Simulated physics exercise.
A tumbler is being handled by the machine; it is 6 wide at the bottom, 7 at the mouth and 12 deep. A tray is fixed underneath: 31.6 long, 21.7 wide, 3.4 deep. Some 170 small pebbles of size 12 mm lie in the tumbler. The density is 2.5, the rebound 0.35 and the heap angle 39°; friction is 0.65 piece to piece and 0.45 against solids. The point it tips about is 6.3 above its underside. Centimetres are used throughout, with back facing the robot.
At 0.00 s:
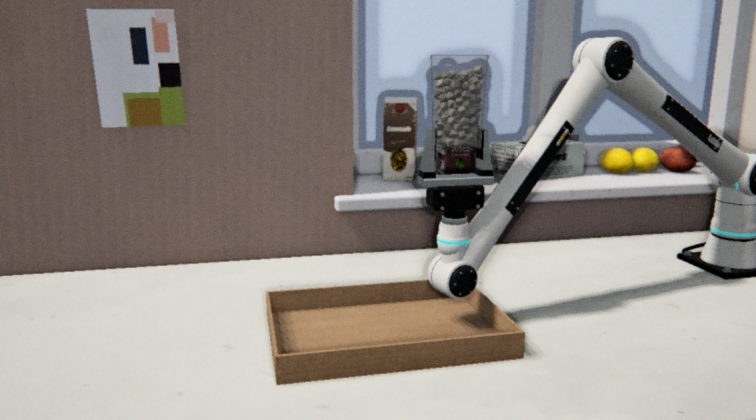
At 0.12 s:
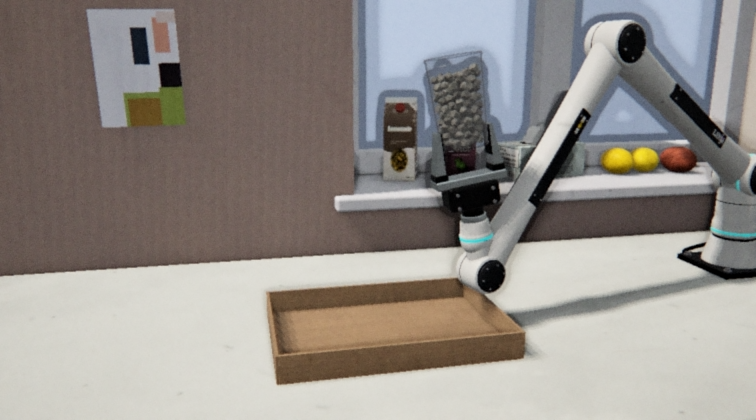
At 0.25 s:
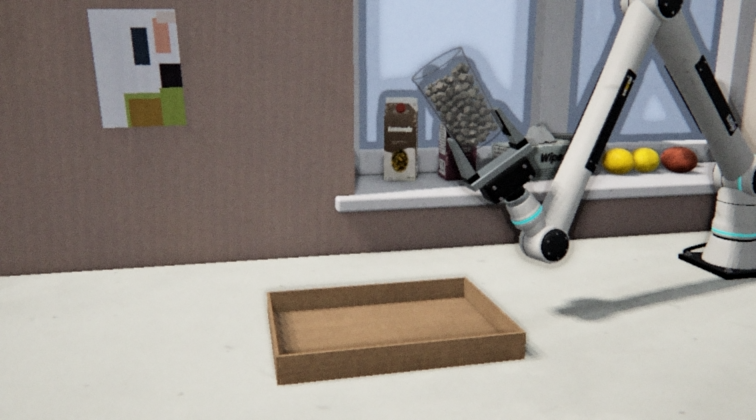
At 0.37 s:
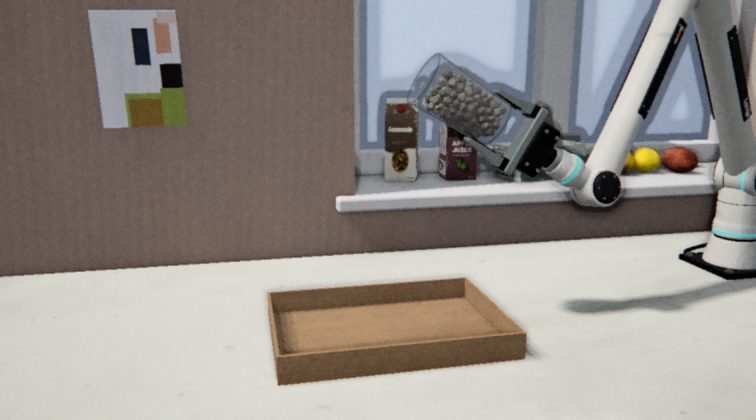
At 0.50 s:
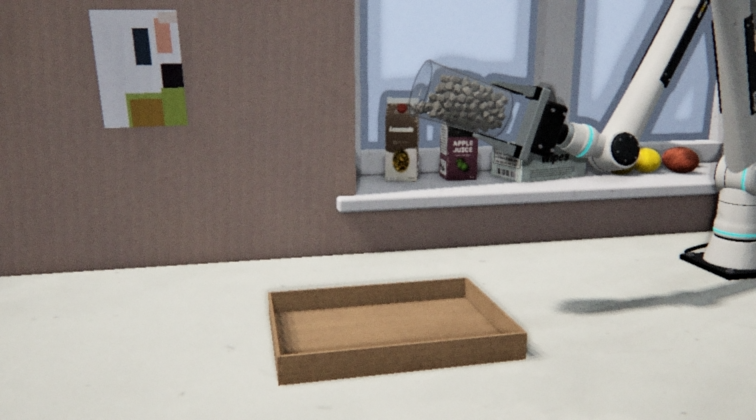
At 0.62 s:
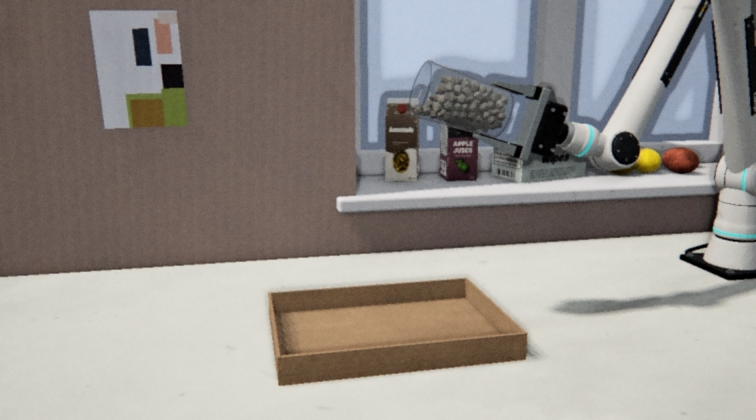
A white robot arm with black joints and pale blue rings holds a clear tumbler of grey pebbles before a windowsill, seen from the front, slightly above a white counter. An empty brown tray sits below, with cartons and yellow and red fruit on the sill and a collage on the brown wall at left. The arm tilts the tumbler far leftward, its wrist swinging right and up, then stays still, pebbles inside, the camera fixed.
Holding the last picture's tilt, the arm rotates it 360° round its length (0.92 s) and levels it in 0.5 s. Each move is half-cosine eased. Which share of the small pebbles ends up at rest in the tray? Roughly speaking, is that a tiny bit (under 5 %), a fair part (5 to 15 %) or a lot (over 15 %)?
I'd say a tiny bit, under 5 %.
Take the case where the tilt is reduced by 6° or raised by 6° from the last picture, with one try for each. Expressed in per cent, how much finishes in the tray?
Roughly 0 and 5 per cent.
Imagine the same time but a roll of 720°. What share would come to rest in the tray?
It would come to around 0 per cent.
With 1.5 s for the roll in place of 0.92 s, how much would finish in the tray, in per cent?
Estimated share: Close to 5 %.
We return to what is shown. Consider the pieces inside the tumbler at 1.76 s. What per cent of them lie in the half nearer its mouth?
About 45 percent is in the half nearer the mouth.
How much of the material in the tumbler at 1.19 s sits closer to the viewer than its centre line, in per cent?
I'd put it at about 50 per cent.
By 1.19 s, tipped 73°, highest piece 36 above the table; 169 in the tumbler, 1 in flight or on a rim.
By 1.76 s, tipped 44°, highest piece 37 above the table; 167 in the tumbler, 2 in the tray, 1 in flight or on a rim.
By 2.24 s, upright, highest piece 38 above the table; 167 in the tumbler, 3 in the tray.
By 2.94 s, upright, highest piece 38 above the table; 167 in the tumbler, 3 in the tray.
Final count, 167 in the tumbler, 3 in the tray. That is 2 % in the tray.
